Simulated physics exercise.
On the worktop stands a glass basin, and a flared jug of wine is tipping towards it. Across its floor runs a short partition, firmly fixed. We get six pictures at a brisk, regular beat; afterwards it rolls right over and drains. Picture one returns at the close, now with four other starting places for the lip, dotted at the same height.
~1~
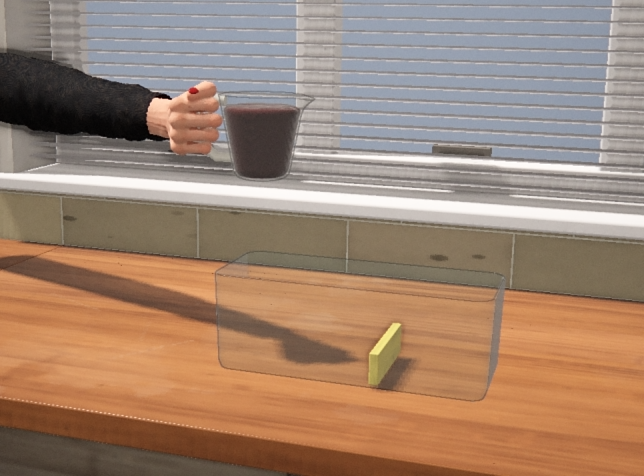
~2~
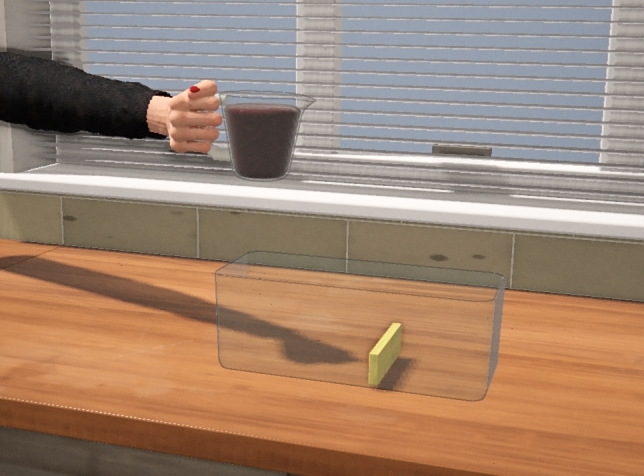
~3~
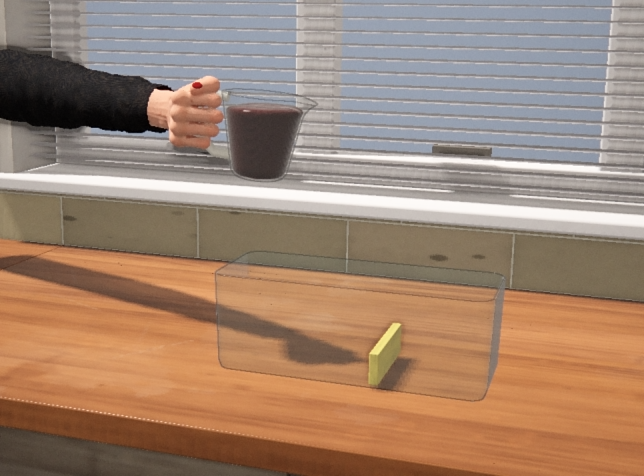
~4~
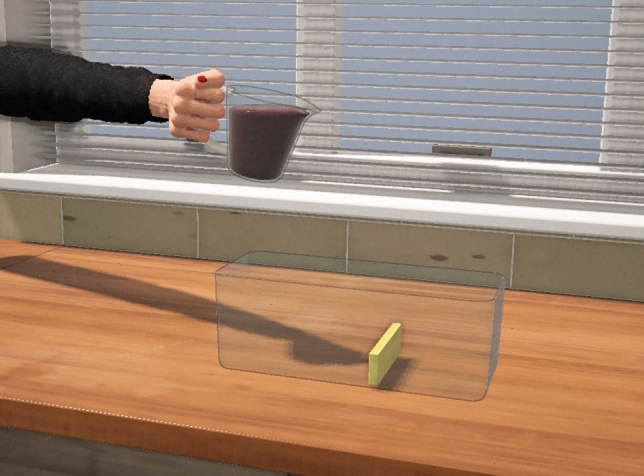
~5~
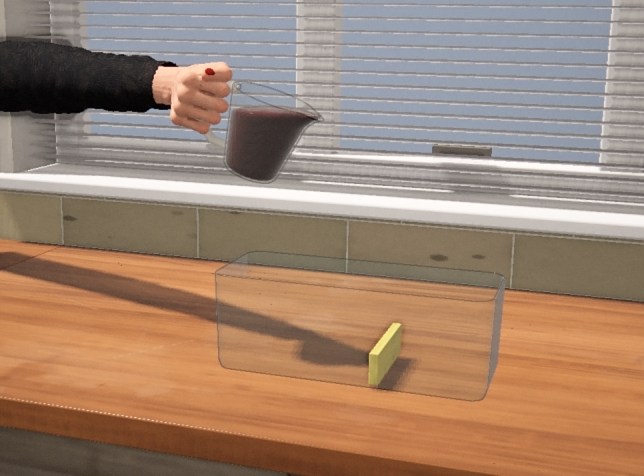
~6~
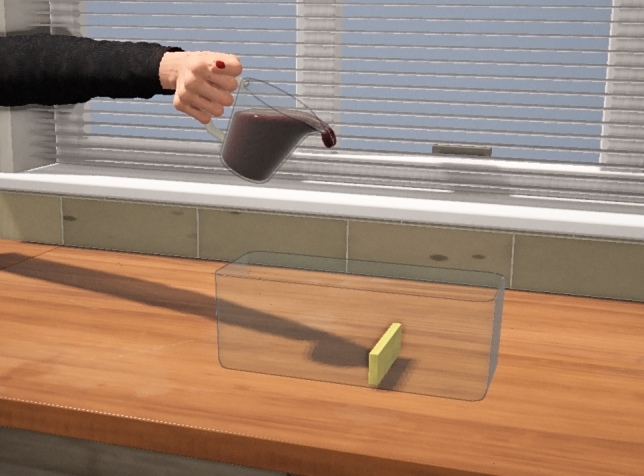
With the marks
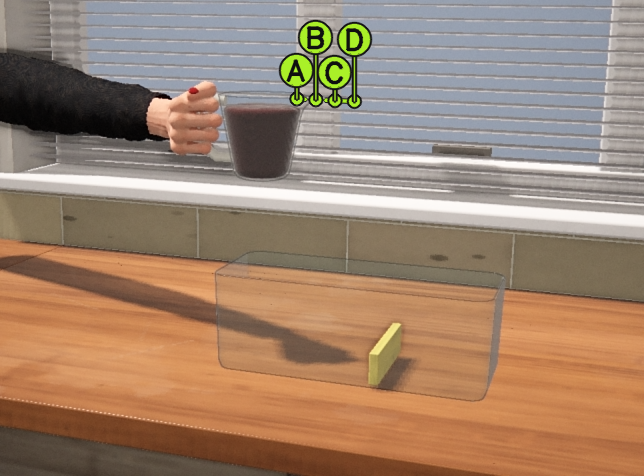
At first, a hand holds a glass jug of dark red wine upright above a clear basin with a short yellow partition inside, on a wooden worktop. The hand then gradually tilts the jug to the right, and a little wine slips just over its lip.
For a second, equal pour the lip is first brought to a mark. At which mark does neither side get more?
C beats the others.
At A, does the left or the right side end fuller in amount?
The left side.
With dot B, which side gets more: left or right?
More ends on the left.
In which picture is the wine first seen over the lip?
Picture 6.
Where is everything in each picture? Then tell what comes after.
In the first picture, upright, lip at (313, 99); basin from (220, 366) to (487, 401); top of the wall at (386, 338); nothing has left yet.
In the second picture, upright, lip at (314, 100); nothing has left yet.
In the third picture, tipped about 5°, lip at (316, 104); nothing has left yet.
In the fourth picture, tipped about 11°, lip at (319, 111); nothing has left yet.
In the fifth picture, tipped about 19°, lip at (322, 120); nothing has left yet.
In the sixth picture, tipped about 29°, lip at (324, 132); wine is over the lip, down to (330, 145).
In lime, A at (296, 98); B at (315, 99); C at (334, 100); D at (354, 101).
If A is chosen, about 90 % ends left of the wall and 7 % right of it; 3 % is lost outside.
If B is chosen, about 85 % ends left of the wall and 12 % right of it.
If C is chosen, about 49 % ends left of the wall and 51 % right of it.
If D is chosen, about 19 % ends left of the wall and 80 % right of it.
